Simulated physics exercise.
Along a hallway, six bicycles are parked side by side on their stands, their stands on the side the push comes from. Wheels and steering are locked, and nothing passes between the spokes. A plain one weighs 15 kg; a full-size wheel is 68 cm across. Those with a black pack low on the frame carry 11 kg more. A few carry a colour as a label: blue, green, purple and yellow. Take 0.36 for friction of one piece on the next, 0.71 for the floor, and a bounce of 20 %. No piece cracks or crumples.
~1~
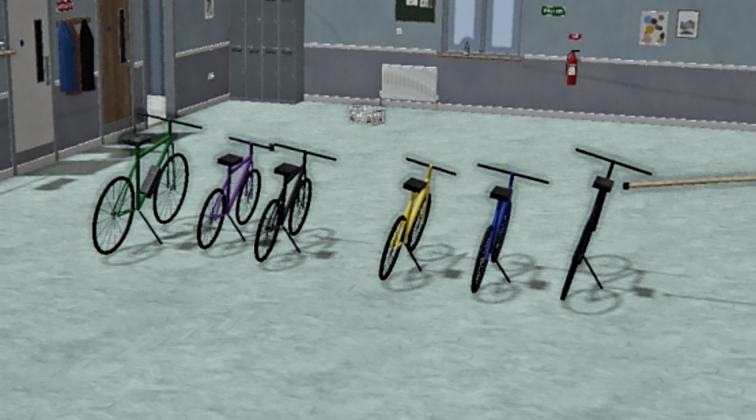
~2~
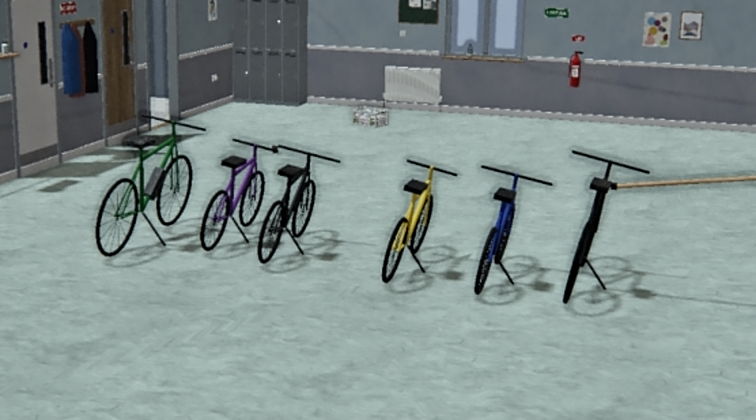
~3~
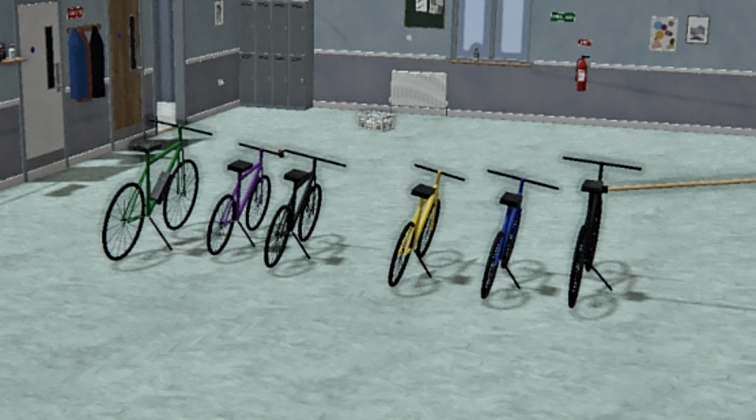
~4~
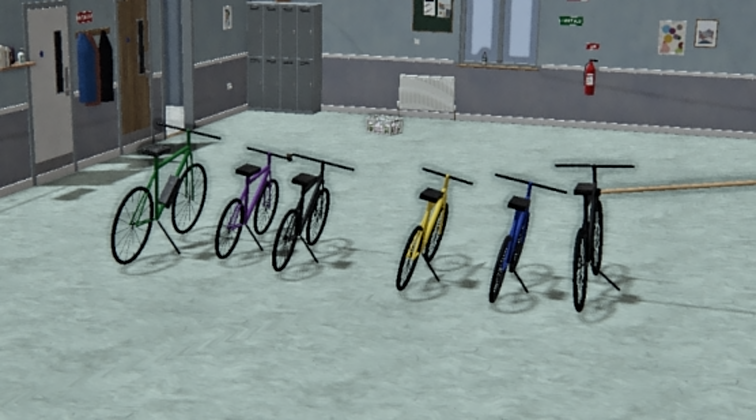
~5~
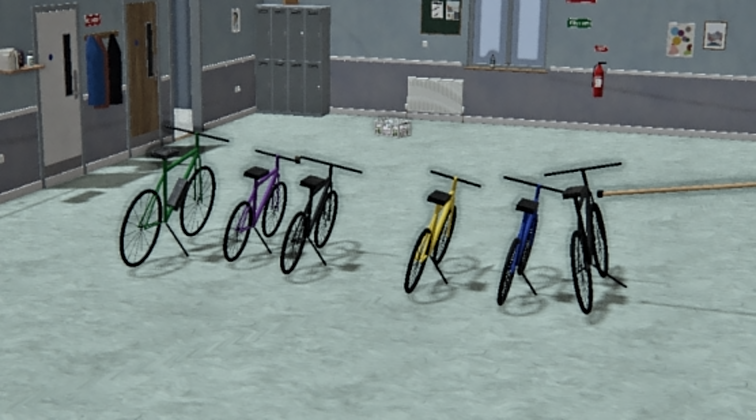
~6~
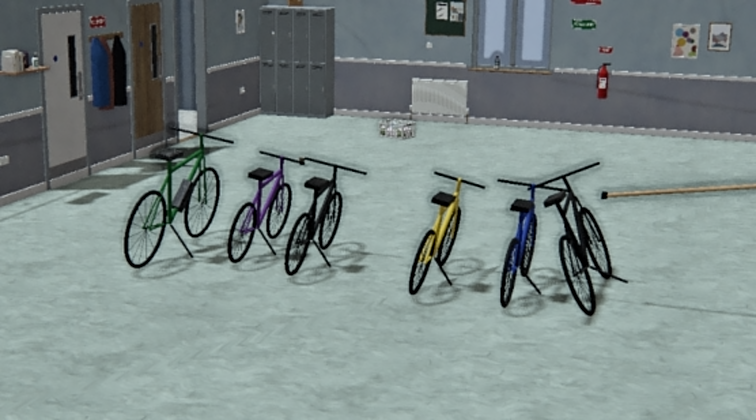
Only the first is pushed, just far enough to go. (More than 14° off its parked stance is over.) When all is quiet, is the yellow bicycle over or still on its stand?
That bicycle topples.
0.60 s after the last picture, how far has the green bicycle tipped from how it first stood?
Roughly 0°.
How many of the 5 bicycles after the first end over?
2 of them.
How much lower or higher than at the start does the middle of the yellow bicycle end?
About 30 cm lower.
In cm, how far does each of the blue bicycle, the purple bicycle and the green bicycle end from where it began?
Blue 60, purple 0, green 0.
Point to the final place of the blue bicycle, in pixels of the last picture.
At about (467, 268).
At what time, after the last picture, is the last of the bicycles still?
At about 1.5 s.
Then, 0.32 s after the last picture, 1 of the 5 other bicycles over; yellow bicycle unmoved; blue bicycle leaning 25°.
Then, 0.60 s after the last picture, 2 of the 5 other bicycles over; yellow bicycle leaning 17°; blue bicycle leaning 49°.
Then, 1.00 s after the last picture, 2 of the 5 other bicycles over; yellow bicycle lying flat; blue bicycle lying flat.
At rest, 2 of the 5 other bicycles over; yellow bicycle lying flat; blue bicycle lying flat; green bicycle unmoved. Three left standing. As the last picture would show them, middles, yellow bicycle near (376, 260), blue bicycle near (467, 268).
